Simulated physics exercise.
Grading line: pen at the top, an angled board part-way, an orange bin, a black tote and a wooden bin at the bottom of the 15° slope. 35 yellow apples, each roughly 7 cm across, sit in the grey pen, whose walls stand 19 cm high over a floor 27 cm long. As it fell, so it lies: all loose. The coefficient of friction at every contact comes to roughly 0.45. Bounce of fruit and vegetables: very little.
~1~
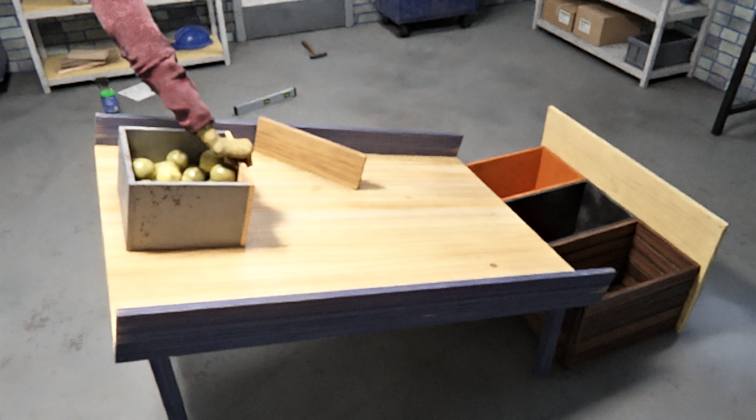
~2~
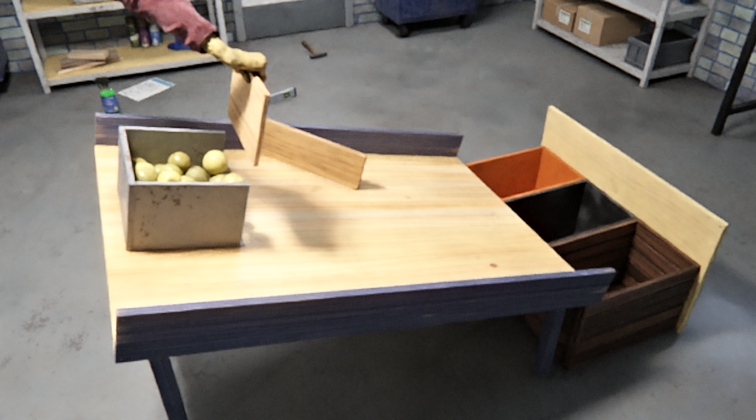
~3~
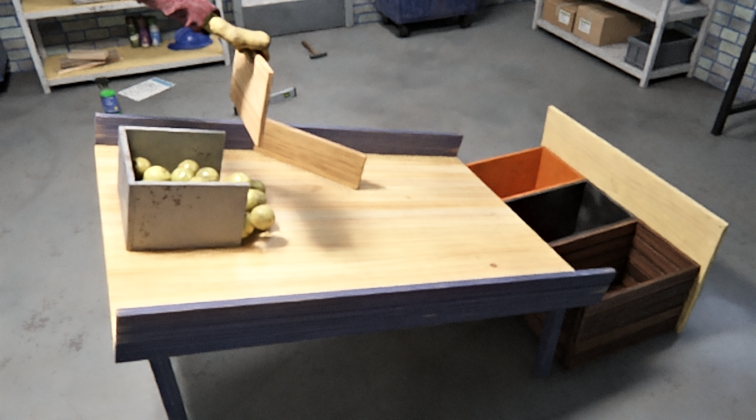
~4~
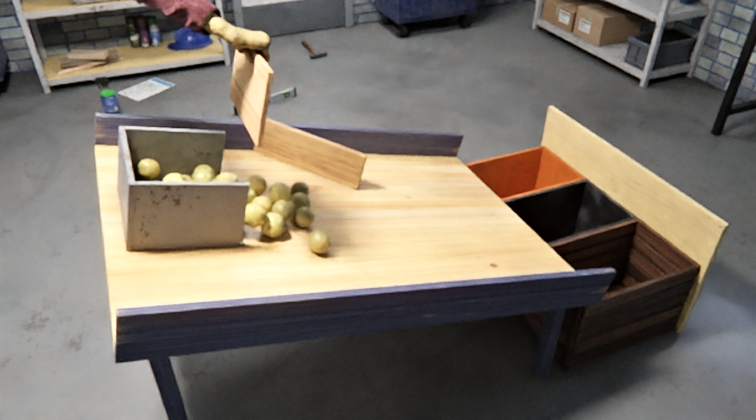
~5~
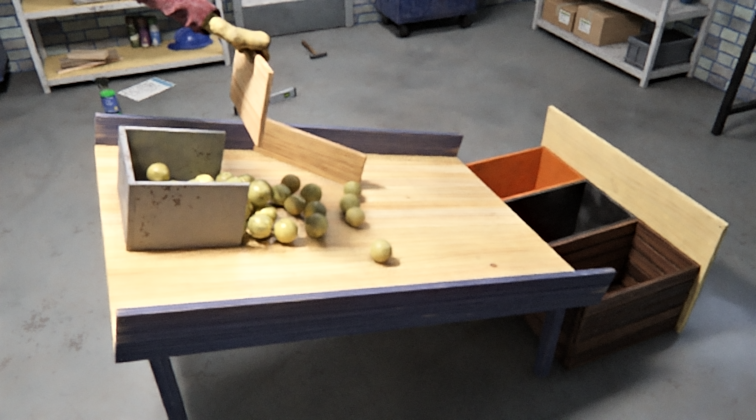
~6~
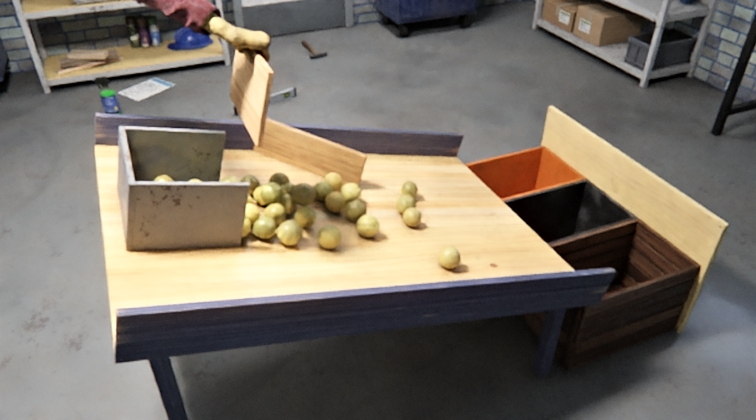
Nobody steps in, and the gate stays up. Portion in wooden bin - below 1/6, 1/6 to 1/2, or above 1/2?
It amounts to a sixth to half of the load.
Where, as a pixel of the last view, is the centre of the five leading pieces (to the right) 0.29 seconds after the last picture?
The five leading pieces sit around (523, 220) in the last view.
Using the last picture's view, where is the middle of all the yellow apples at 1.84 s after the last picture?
I'd put the middle close to (577, 270) in the last view.
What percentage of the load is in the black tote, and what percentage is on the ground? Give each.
Approx. 65 % / 0 %.
Then, 0.29 s after the last picture, 1 still in the grey pen, 31 on the slope and 3 in the air.
Then, 0.66 s after the last picture, 7 in the black tote, 1 in the wooden bin, 25 on the slope and 2 in the air.
Then, 1.18 s after the last picture, 17 in the black tote, 9 in the wooden bin, 4 on the slope and 5 in the air.
Outcome (1.84 s after the last picture), 23 in the black tote and 12 in the wooden bin. Asked share, 12 of 35, 34 per cent.
